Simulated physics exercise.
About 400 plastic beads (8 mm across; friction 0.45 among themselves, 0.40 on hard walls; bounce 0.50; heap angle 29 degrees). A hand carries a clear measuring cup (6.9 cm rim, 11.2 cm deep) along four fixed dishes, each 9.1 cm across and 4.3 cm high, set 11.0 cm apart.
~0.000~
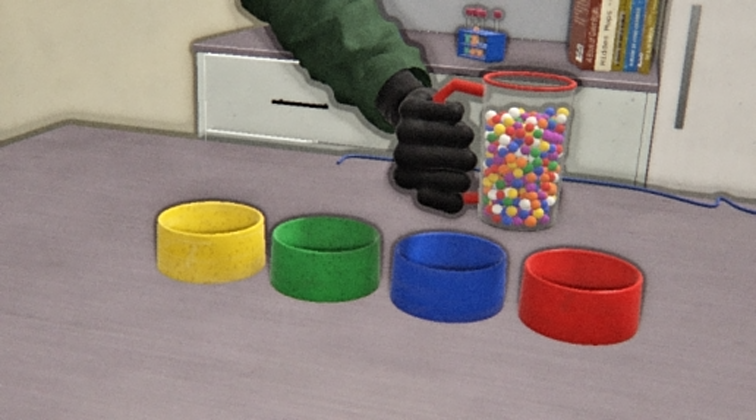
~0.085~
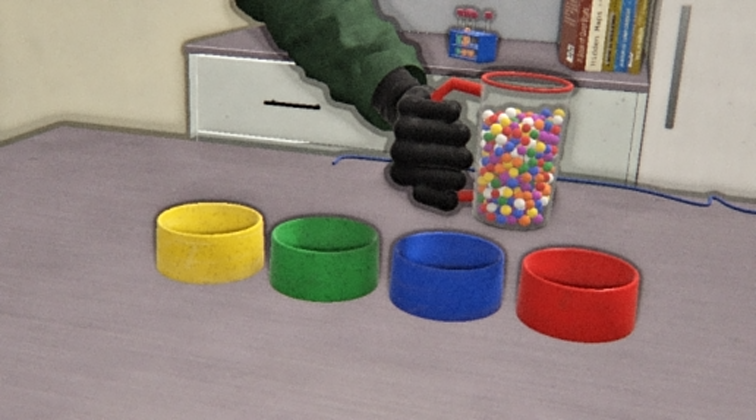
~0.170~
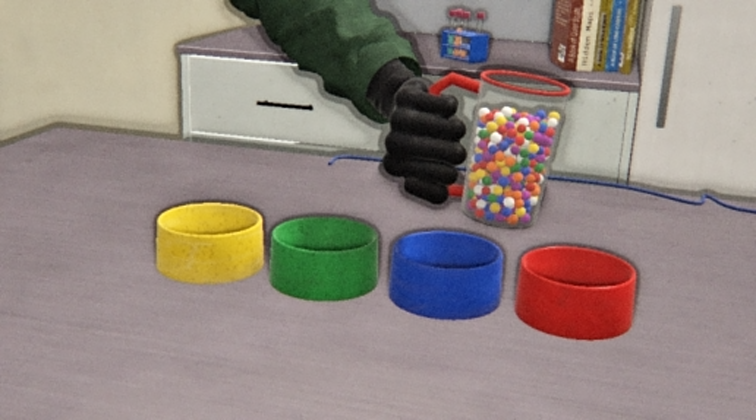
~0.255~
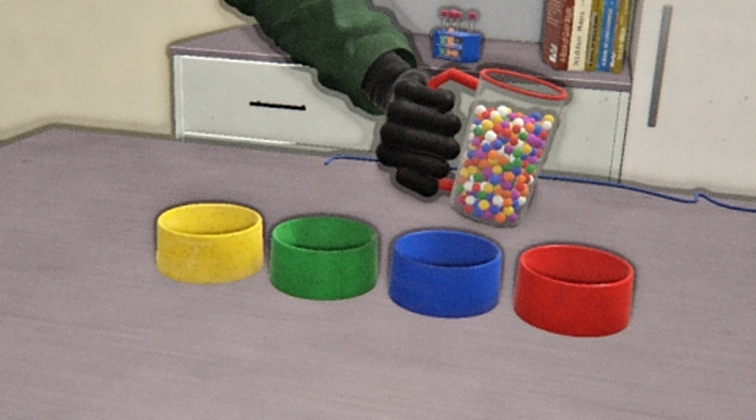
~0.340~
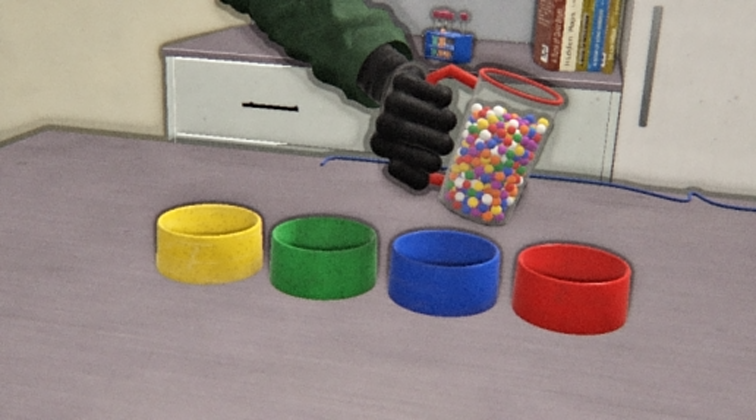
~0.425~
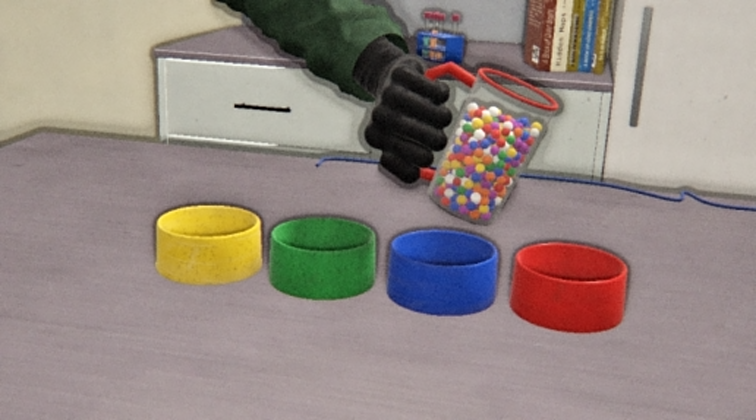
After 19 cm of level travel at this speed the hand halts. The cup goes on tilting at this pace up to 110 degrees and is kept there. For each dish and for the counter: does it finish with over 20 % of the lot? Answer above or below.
Red dish: Below; blue dish: Above; green dish: Below; yellow dish: Below; on the counter: Below.
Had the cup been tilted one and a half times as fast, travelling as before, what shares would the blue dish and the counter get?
In that case blue 60, counter 40.
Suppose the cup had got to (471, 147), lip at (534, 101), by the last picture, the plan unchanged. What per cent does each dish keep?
Red 0, blue 10, green 40, yellow 0.
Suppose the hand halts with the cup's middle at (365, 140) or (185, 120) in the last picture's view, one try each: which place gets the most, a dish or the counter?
Most goes to: Blue, then blue.
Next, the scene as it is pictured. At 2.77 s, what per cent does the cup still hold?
Roughly 0 per cent.
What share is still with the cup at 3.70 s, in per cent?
Roughly 0 per cent.
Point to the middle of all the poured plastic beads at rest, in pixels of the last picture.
At about (443, 266).
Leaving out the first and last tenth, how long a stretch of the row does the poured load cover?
Some 6 cm.
After 1.83 s, tilt 101 degrees; cup holds 90 %, blue 5 %.
After 2.77 s, tilt 110 degrees; cup holds 0 %, blue 100 %.
After 3.70 s, tilt 110 degrees; cup holds 0 %, blue 100 %.
By 4.0 s all is still; red 0 %, blue 100 %, green 0 %, yellow 0 %, counter 0 %.
